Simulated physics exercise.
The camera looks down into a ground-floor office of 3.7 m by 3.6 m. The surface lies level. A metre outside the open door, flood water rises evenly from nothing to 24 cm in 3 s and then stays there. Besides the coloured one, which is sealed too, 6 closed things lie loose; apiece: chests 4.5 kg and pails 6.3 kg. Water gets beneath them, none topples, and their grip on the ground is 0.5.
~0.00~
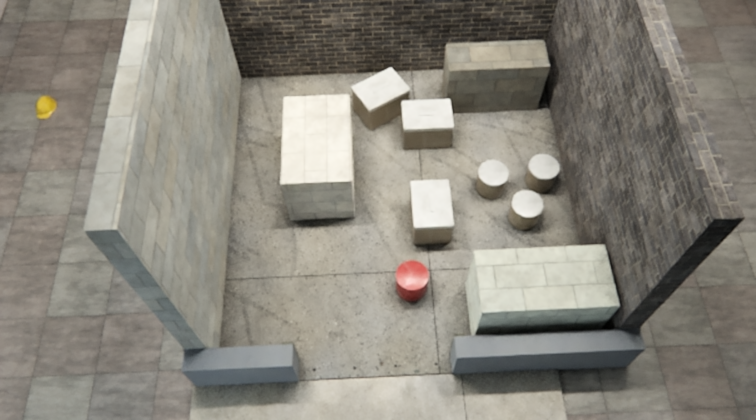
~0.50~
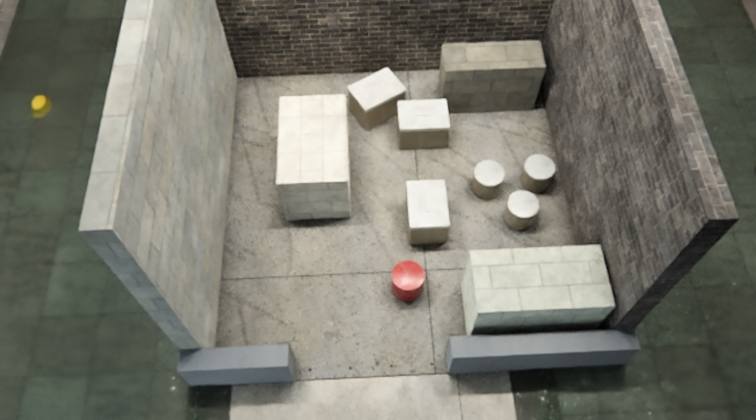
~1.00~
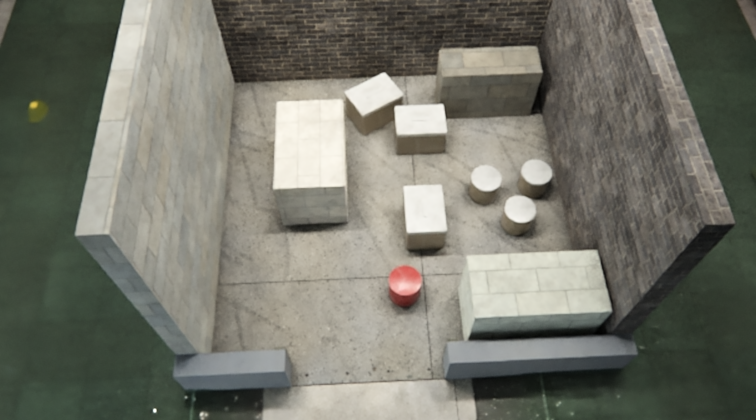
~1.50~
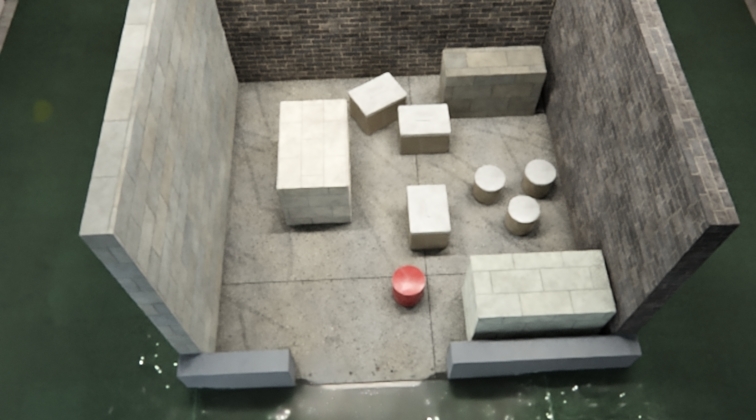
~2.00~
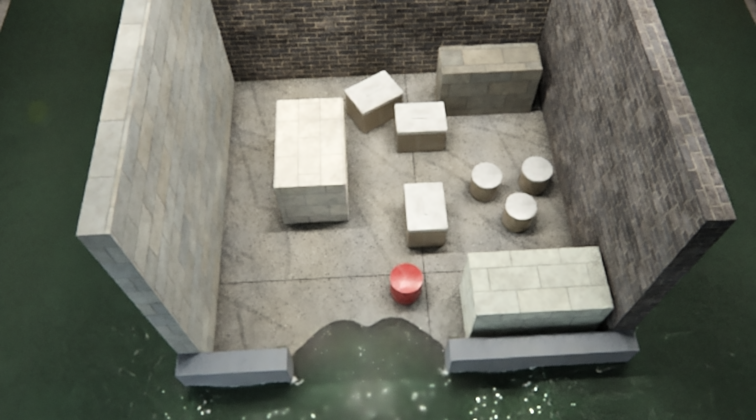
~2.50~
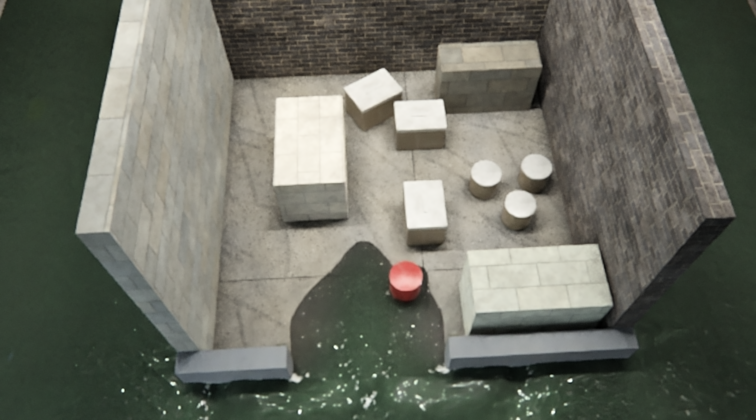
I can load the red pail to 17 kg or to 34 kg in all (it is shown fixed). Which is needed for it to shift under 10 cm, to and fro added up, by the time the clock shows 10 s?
Verdict: Only the larger load is enough.
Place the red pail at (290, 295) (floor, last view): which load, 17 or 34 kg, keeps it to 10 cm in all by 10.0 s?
Either load holds.
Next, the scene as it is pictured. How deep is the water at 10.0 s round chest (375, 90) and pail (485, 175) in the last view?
Roughly 13 and 12 cm.
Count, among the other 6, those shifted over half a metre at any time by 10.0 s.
5 of them.
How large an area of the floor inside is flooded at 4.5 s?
About 8.5 m2.
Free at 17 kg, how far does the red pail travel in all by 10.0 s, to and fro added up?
Some 100 cm in all.
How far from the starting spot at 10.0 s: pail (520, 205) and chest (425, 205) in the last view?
In that order: 50 cm, 140 cm.
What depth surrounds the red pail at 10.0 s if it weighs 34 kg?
Roughly 15 cm.
After 3.5 s the red pail would be 9 cm from its start with 17 kg and 0 cm from its start with 34 kg; 10 cm of water round it then.
After 4.5 s the red pail would be 45 cm from its start with 17 kg and 0 cm from its start with 34 kg; 10 cm of water round it then.
After 7.0 s the red pail would be 64 cm from its start with 17 kg and 0 cm from its start with 34 kg; 11 cm of water round it then.
After 10.0 s the red pail would be 102 cm from its start with 17 kg and 0 cm from its start with 34 kg; 15 cm of water round it then.
